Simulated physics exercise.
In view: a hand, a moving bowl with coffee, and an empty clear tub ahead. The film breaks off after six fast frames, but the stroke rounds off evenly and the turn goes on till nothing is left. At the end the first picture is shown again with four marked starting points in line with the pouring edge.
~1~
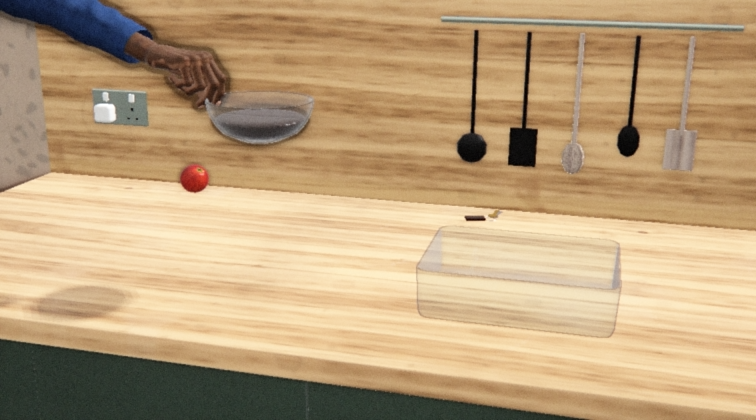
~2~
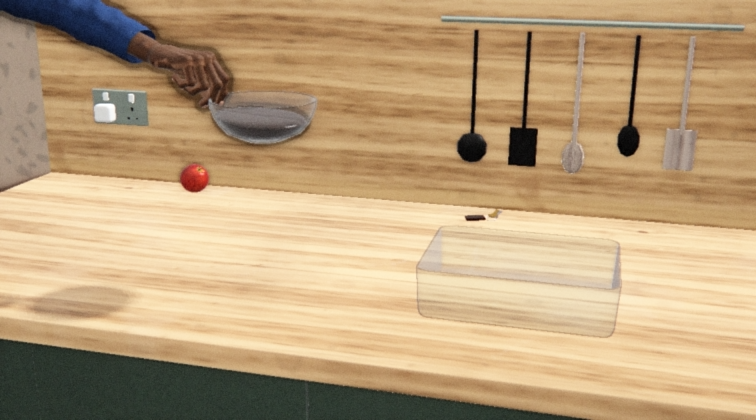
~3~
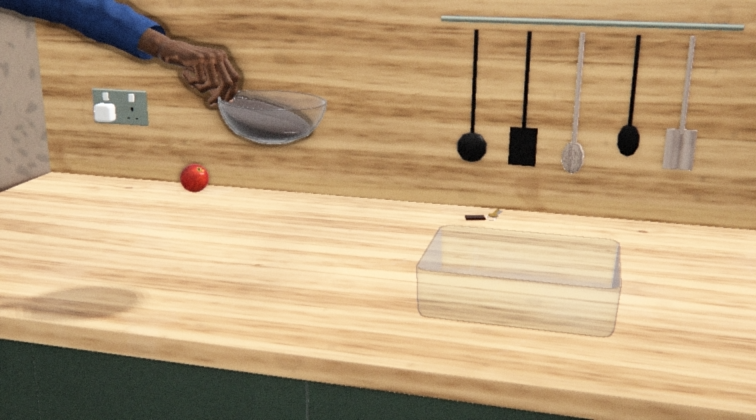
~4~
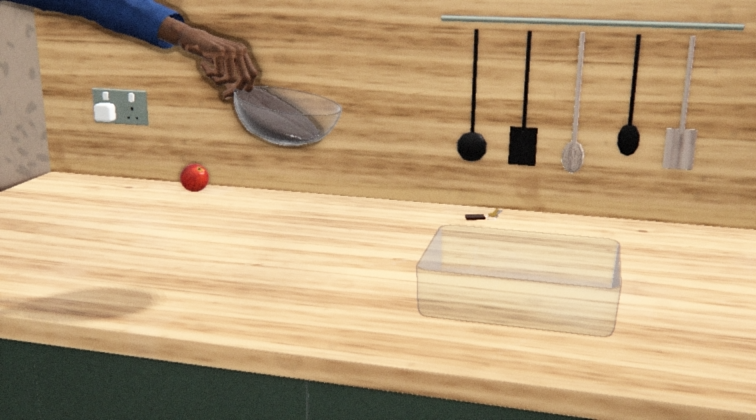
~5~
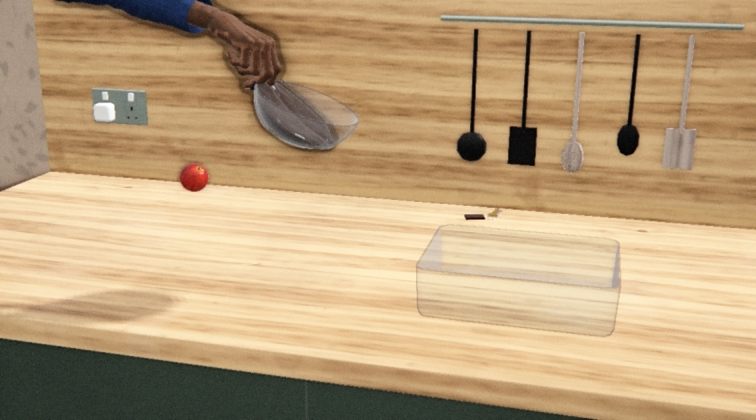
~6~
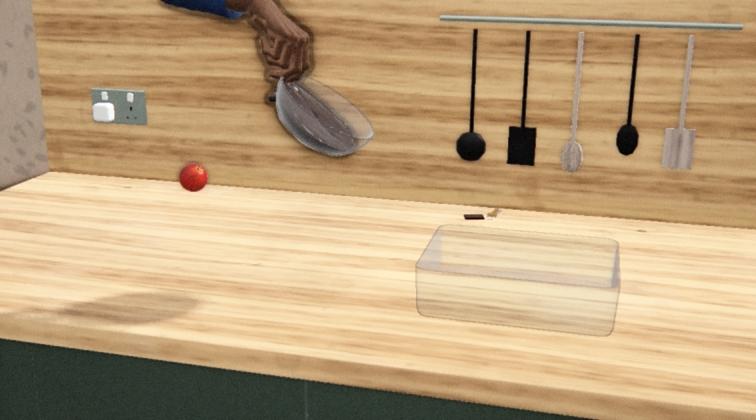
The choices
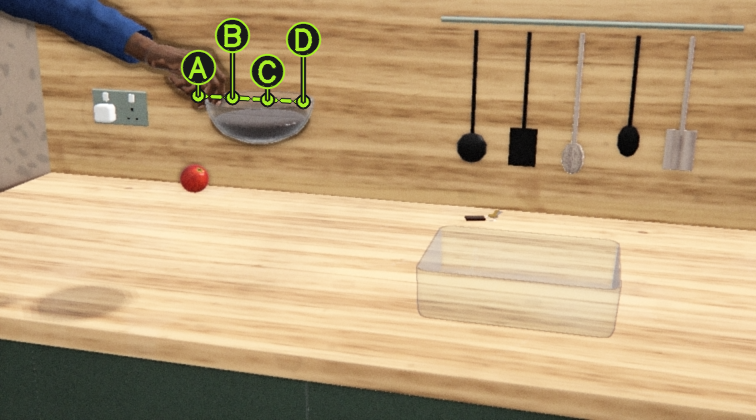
A clear bowl in a person's hand moves right and tips rightward above the wooden counter.
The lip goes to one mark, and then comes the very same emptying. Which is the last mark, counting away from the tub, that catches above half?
C is the one.
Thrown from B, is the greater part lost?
Yes, that goes wrong.
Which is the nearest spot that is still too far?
It is B.
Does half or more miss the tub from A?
Yes, that goes wrong.
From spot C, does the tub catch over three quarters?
No, less.
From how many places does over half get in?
Two.
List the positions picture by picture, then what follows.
The first picture shows upright, lip at (309, 102); tub from (417, 314) to (614, 337); nothing has left yet.
The second picture shows upright, lip at (312, 102); nothing has left yet.
The third picture shows tipped about 2°, lip at (322, 104); nothing has left yet.
The fourth picture shows tipped about 9°, lip at (338, 111); nothing has left yet.
The fifth picture shows tipped about 20°, lip at (356, 123); coffee is over the rim, down to (258, 88).
The sixth picture shows tipped about 34°, lip at (371, 136); coffee is over the rim, down to (277, 99).
On the marked copy, A at (198, 95); B at (232, 97); C at (267, 99); D at (303, 101).
For spot A, about 1 % lands in the tub, 97 % falls short.
For spot B, about 35 % lands in the tub, 58 % falls short and 7 % goes beside or beyond.
For spot C, about 64 % lands in the tub, 23 % falls short and 14 % goes beside or beyond.
For spot D, about 72 % lands in the tub, 8 % falls short and 20 % goes beside or beyond.
